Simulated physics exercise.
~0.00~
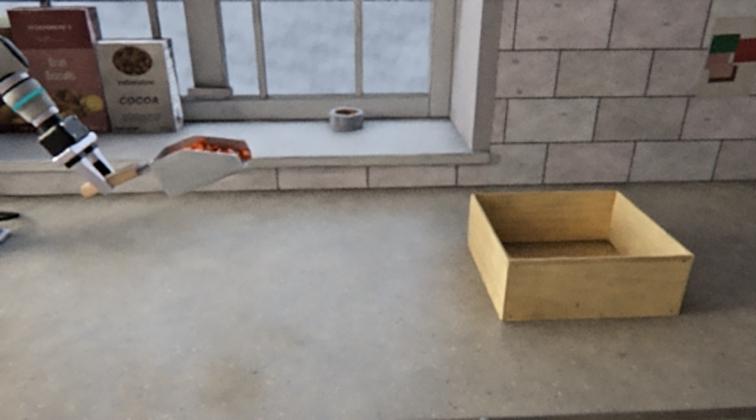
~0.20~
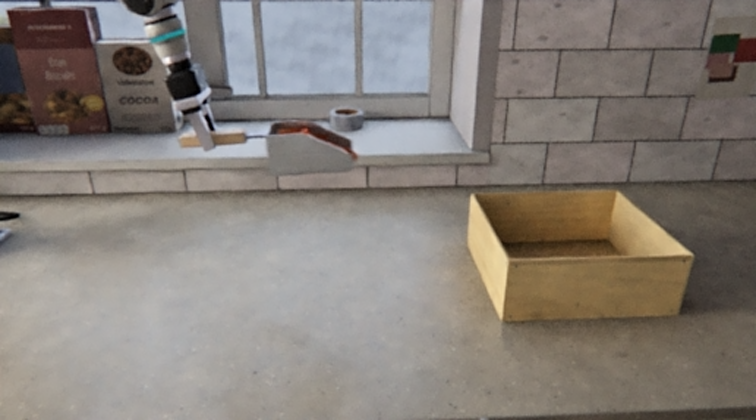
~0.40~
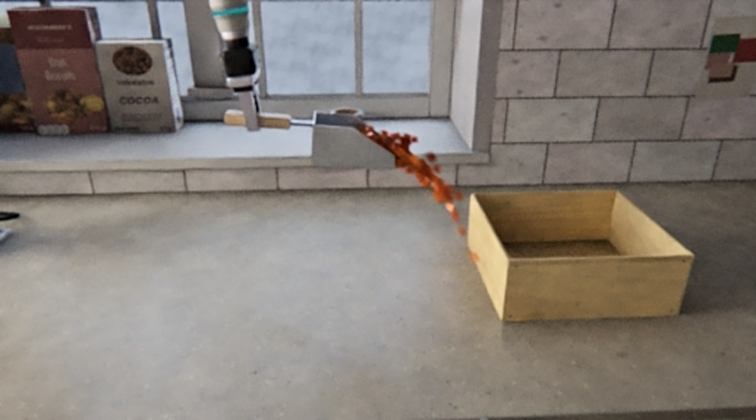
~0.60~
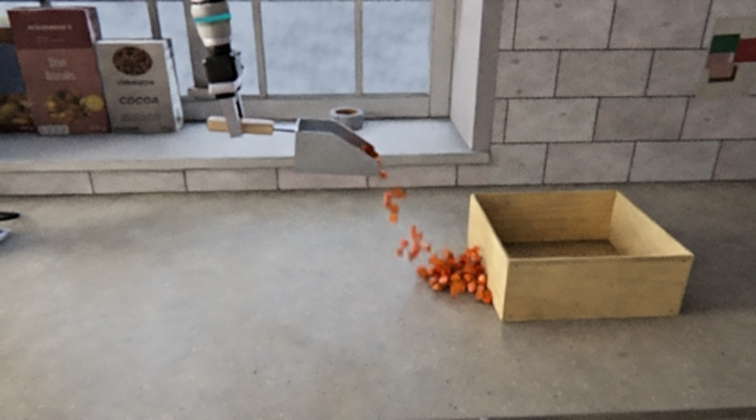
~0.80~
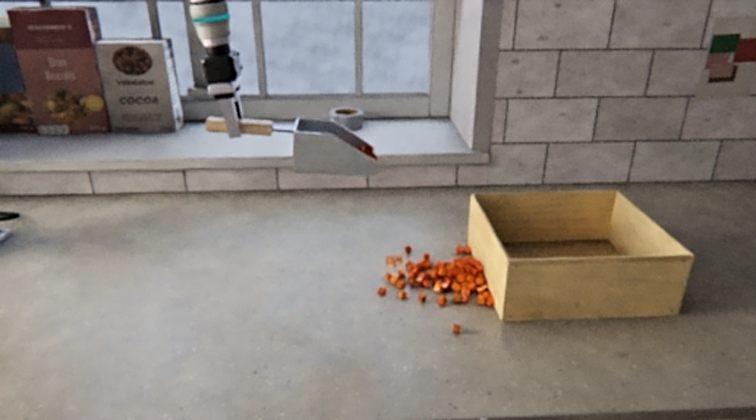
At first, a robot arm at the left holds a metal scoop heaped with small orange-red pieces above a grey counter, with an open wooden box standing to the right. The arm carries the scoop rightward past the window, and its open front tips down toward the box. Before it gets above the box, the pieces pour out in a stream that falls against the box's left side. The scoop then draws back slightly to the left while more pieces tumble down. Finally, most lie scattered on the counter beside the box, a few remain in the scoop, and the box looks empty.
